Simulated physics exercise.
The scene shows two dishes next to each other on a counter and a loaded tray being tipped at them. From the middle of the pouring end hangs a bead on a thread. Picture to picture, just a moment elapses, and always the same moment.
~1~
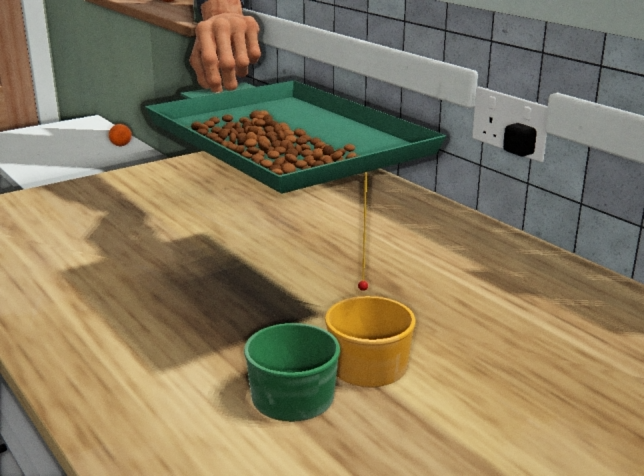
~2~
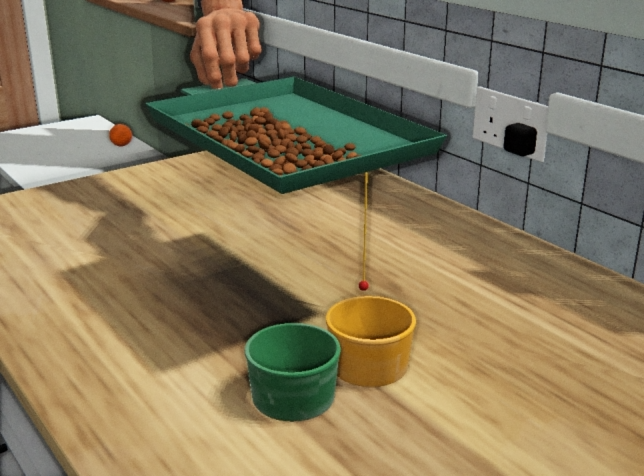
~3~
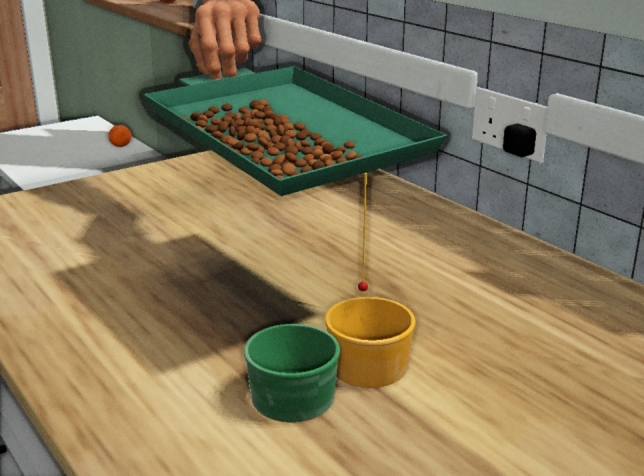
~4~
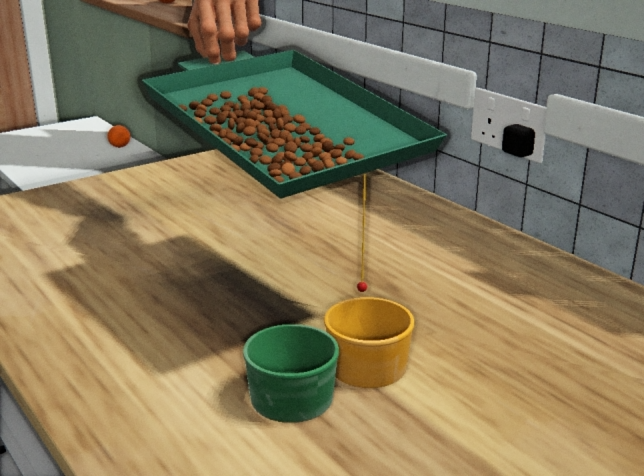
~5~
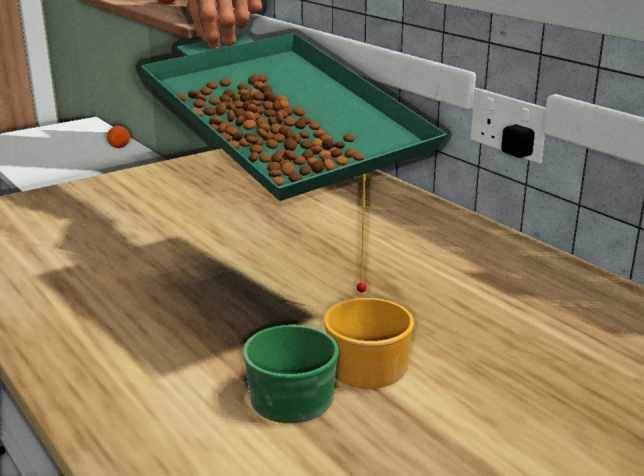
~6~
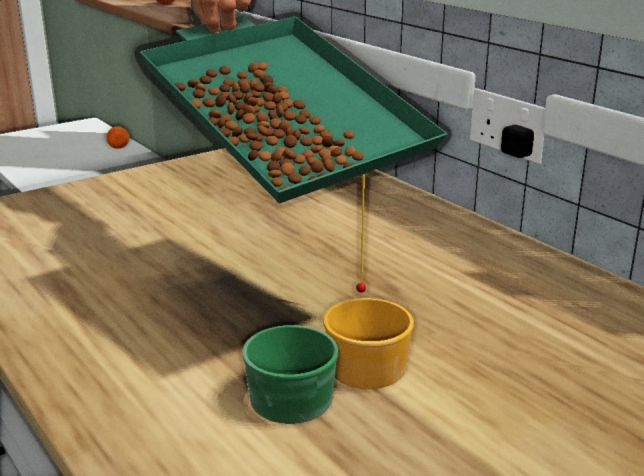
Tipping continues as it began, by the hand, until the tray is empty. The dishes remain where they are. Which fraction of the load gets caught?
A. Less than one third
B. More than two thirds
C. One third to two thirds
Option B: More than two thirds.
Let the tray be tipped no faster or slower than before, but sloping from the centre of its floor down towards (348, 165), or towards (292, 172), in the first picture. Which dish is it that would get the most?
Result 1: The right-hand one; result 2: The left-hand one.
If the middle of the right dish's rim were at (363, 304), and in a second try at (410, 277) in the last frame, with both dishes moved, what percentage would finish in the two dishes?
50 %, then 0 %.
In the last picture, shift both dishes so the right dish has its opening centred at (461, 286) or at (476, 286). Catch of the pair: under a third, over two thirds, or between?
First place: Below one third. Second place: Under a third.
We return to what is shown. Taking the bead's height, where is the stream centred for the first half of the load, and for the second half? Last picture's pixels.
Initially about (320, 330); subsequently about (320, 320).
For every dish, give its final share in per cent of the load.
Result - left dish: 60 %; right dish: 30 %.
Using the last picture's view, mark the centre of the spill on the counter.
My estimate puts the centre near (385, 426).
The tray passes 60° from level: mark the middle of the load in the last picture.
Near (305, 159).
Just after the last frame, tray tipped steeply; almost all on the tray; just a few in the air.
A moment on, tray tipped right over; roughly a quarter on the tray; roughly a third in the left dish; about a tenth in the right dish; about a tenth outside both; about a tenth in the air.
Further on, tray tipped past a quarter turn; roughly two thirds in the left dish; roughly a quarter in the right dish; about a tenth outside both.
When it is over, tray tipped past a quarter turn; roughly two thirds in the left dish; roughly a quarter in the right dish; about a tenth outside both.
